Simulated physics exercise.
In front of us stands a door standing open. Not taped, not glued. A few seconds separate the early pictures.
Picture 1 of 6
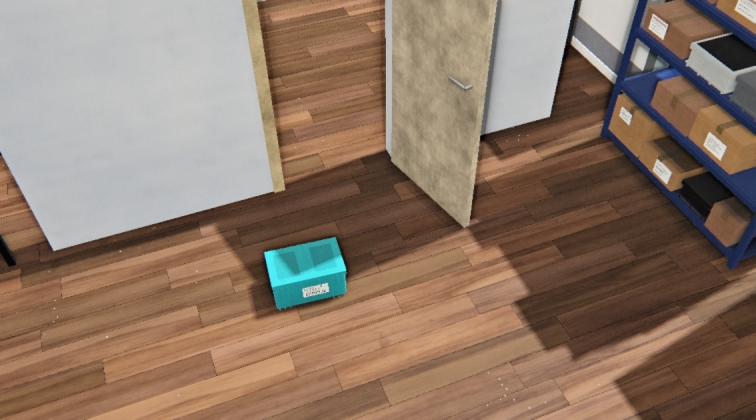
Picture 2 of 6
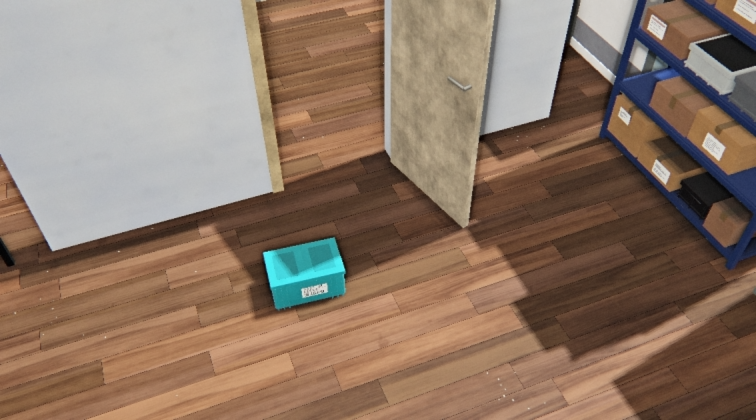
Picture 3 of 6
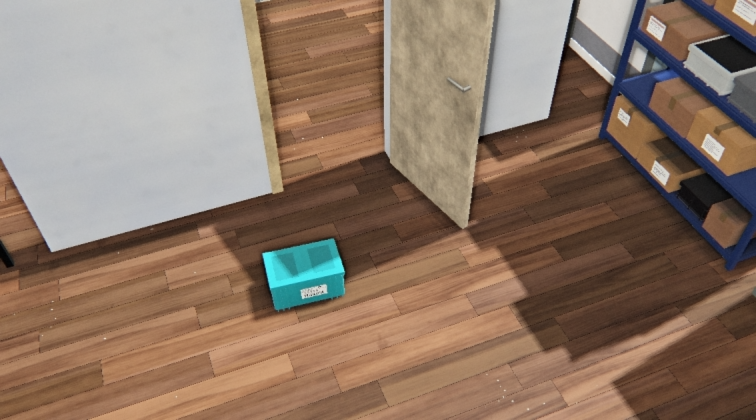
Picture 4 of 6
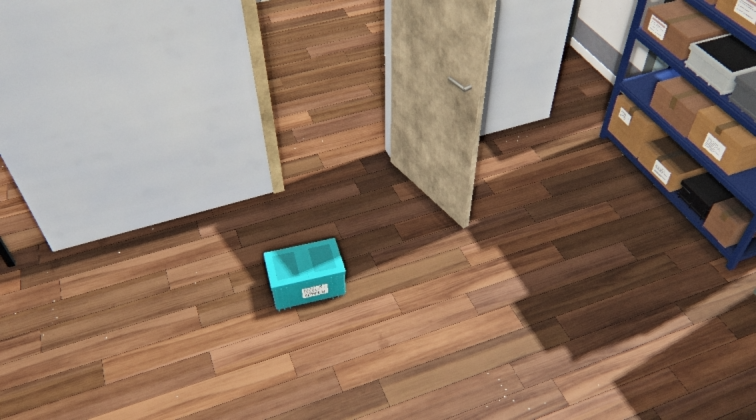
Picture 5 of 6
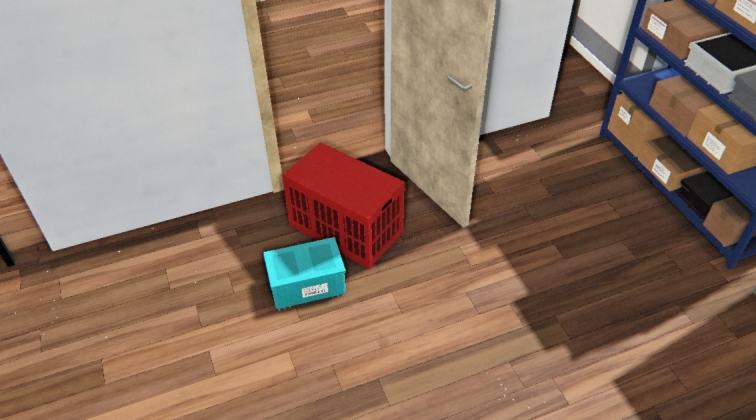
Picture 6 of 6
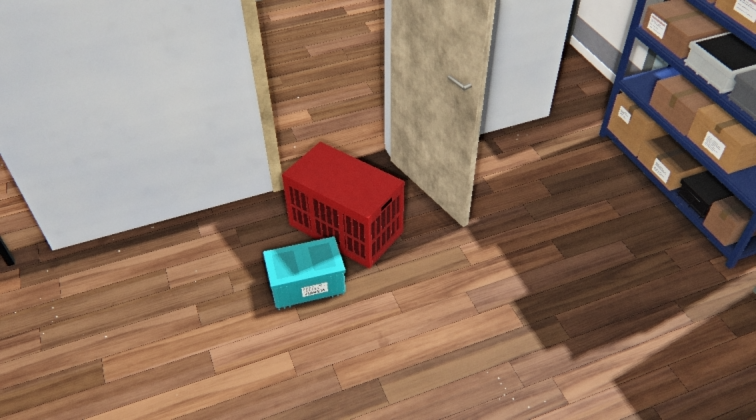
Red crate appearing abruptly in an open doorway behind a turquoise tote on a wooden floor, the door staying wide open and still.
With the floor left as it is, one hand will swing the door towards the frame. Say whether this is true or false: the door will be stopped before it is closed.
True, it is stopped before closing.
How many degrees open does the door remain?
Angle: About 75°.
Then, 0.50 s after the last picture, door at 94°.
Then, 0.70 s after the last picture, door at 85°.
Then, 0.90 s after the last picture, door at 75°.
At rest, door at 73°; both in place. Seen from the same camera at the end, red chest near (341, 204).
